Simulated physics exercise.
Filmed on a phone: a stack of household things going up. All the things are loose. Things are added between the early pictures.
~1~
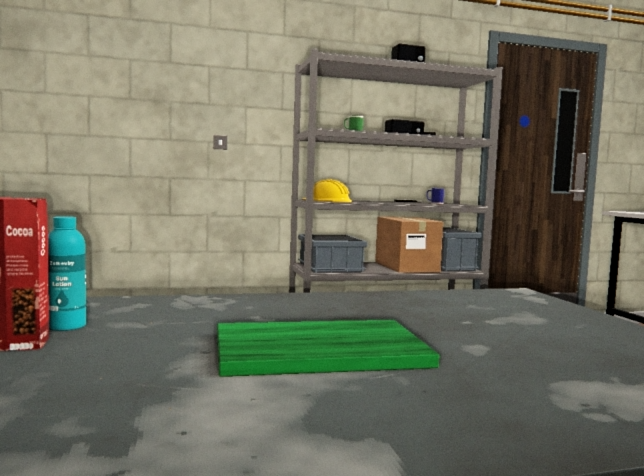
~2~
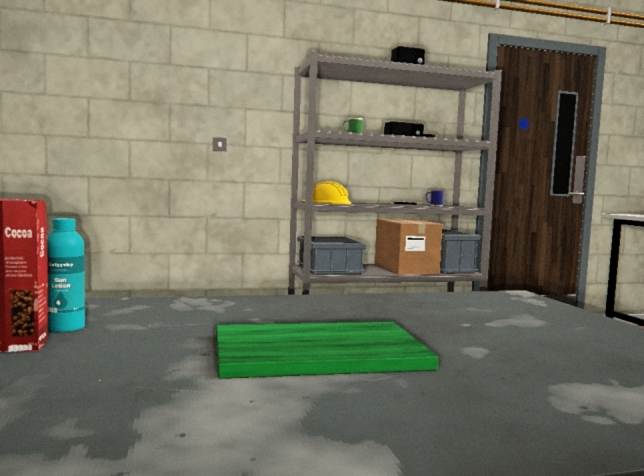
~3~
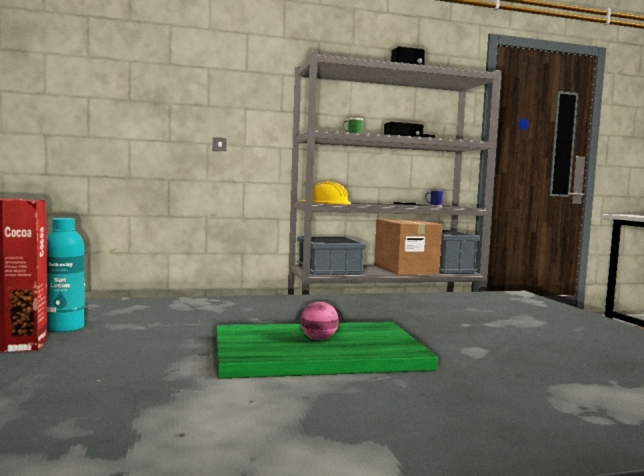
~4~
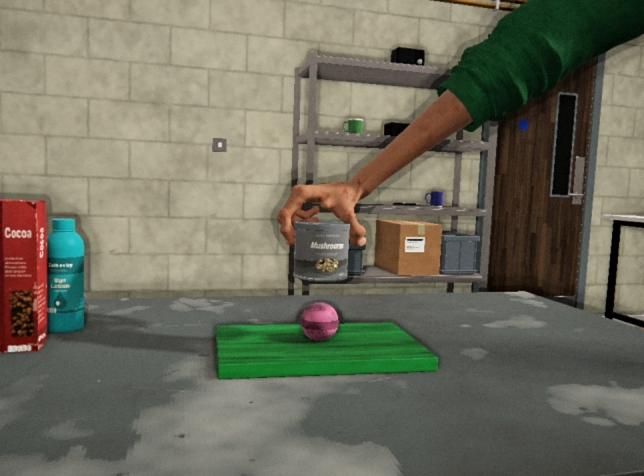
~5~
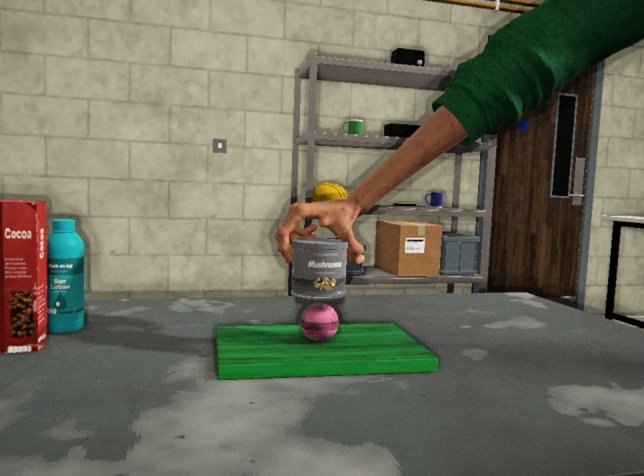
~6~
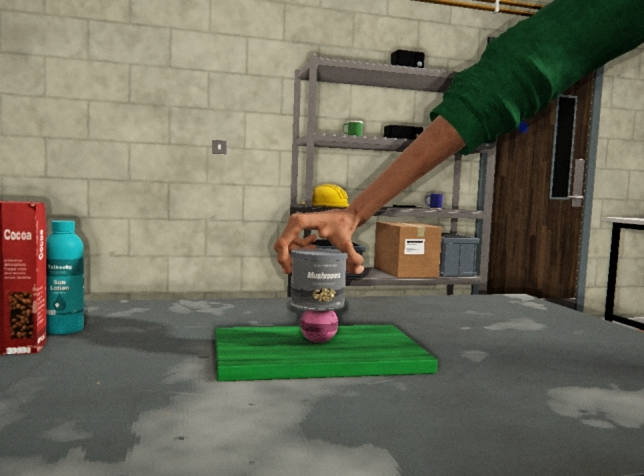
On a grey table, a pink ball appears on a green board and a hand lowers a grey tin onto it.
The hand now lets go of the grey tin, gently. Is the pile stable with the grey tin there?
Outcome: The pile comes apart.
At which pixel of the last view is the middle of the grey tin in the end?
Near (224, 318).
Then, 0.50 s after the last picture, grey tin now fallen.
Then, 0.70 s after the last picture, things are still on the move.
At rest, fallen, grey tin; the other 4 in place. Seen from the same camera at the end, grey tin near (224, 318). The pile gives way.
